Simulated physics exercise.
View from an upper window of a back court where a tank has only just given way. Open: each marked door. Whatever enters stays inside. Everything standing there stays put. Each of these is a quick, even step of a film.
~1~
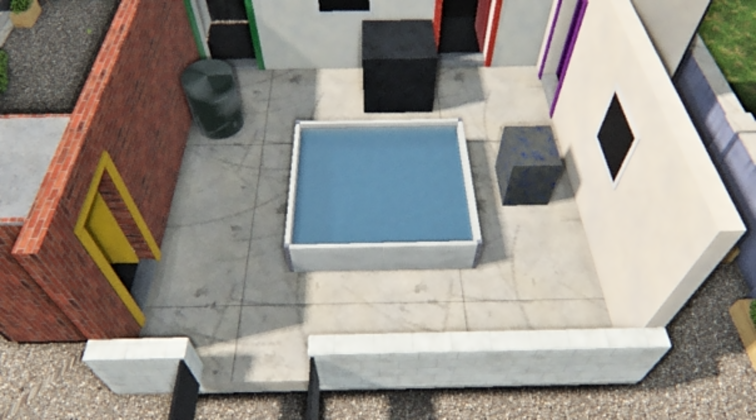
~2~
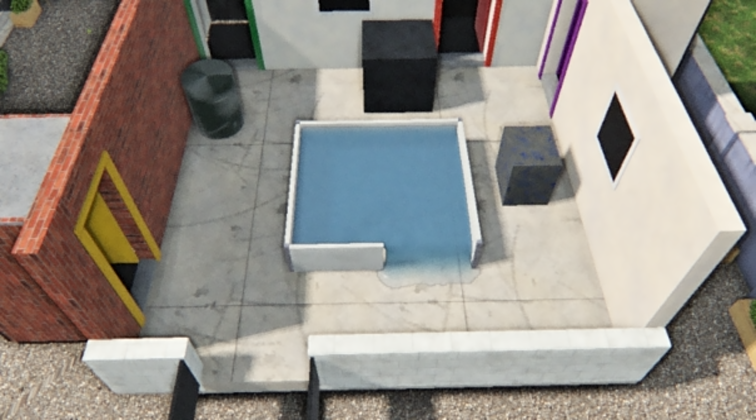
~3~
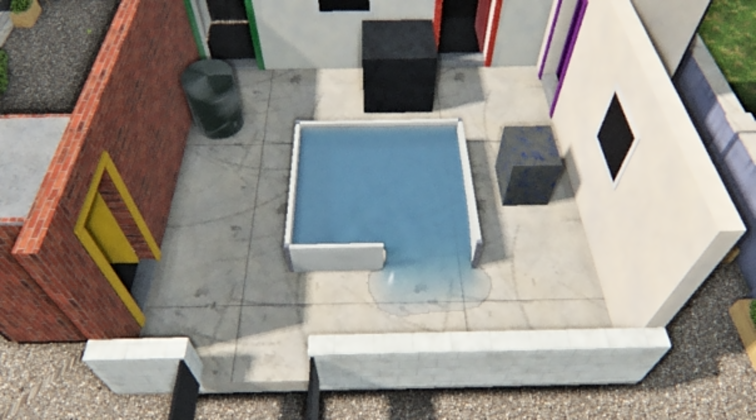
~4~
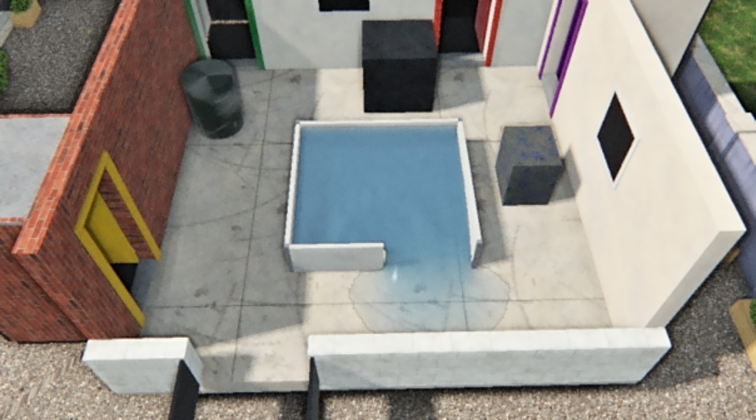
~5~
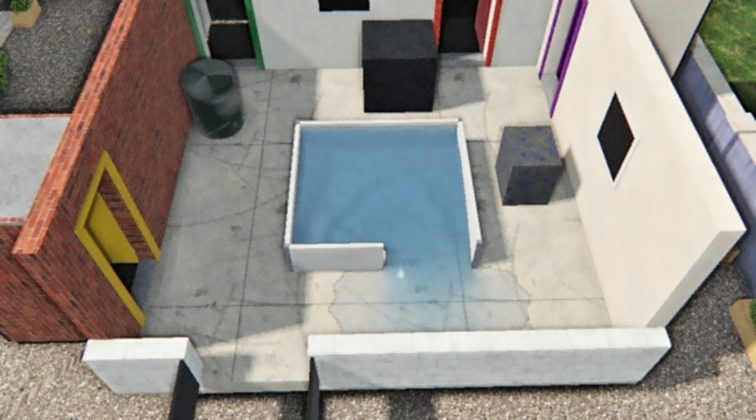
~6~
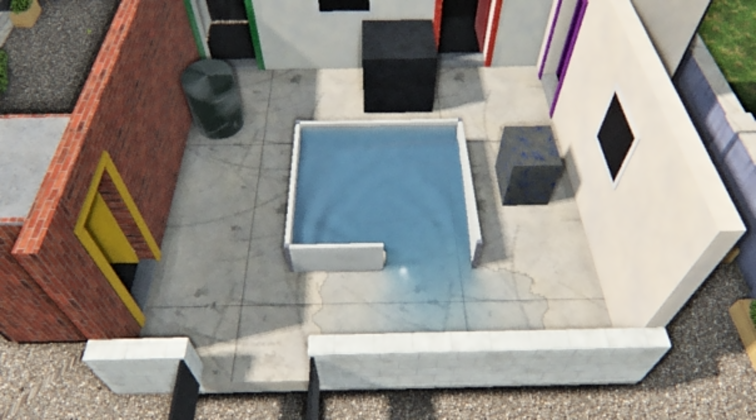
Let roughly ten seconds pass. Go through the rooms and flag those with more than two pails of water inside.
Red door - not flagged, yellow door - flagged, green door - not flagged, purple door - not flagged.
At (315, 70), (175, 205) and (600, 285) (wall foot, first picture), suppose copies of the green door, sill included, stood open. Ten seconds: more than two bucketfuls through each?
Door by door: Ends up below, ends up below, ends up above.
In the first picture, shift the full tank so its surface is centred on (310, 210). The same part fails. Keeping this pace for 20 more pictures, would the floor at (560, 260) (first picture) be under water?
Submerged.
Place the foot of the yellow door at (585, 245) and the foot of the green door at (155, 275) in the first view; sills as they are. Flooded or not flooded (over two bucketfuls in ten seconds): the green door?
Note: Green beats the limit.
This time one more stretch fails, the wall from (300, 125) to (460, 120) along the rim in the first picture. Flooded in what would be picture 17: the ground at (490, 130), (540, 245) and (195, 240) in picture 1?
In the order you gave them, I get drenched, still bare, still bare.
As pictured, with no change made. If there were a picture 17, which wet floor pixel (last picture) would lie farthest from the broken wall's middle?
Close to (148, 365), I think.
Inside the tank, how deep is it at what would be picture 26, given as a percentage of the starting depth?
It works out to roughly 50 percent.
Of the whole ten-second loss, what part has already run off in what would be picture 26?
I'd estimate some 20 per cent.
A moment on, water covers 15 % of the floor; the red door not reached, the yellow door not reached, the green door not reached, the purple door not reached.
Next, water covers 30 % of the floor; the red door not reached, the yellow door not reached, the green door not reached, the purple door not reached.
Then, water covers 50 % of the floor; the red door not reached, the yellow door under two buckets in, the green door not reached, the purple door wet at the sill, nothing in.
Later, water covers 75 % of the floor; the red door wet at the sill, nothing in, the yellow door over two buckets in, the green door not reached, the purple door wet at the sill, nothing in.
In the end, water covers 95 % of the floor; the red door wet at the sill, nothing in, the yellow door far over two buckets in, the green door wet at the sill, nothing in, the purple door wet at the sill, nothing in.
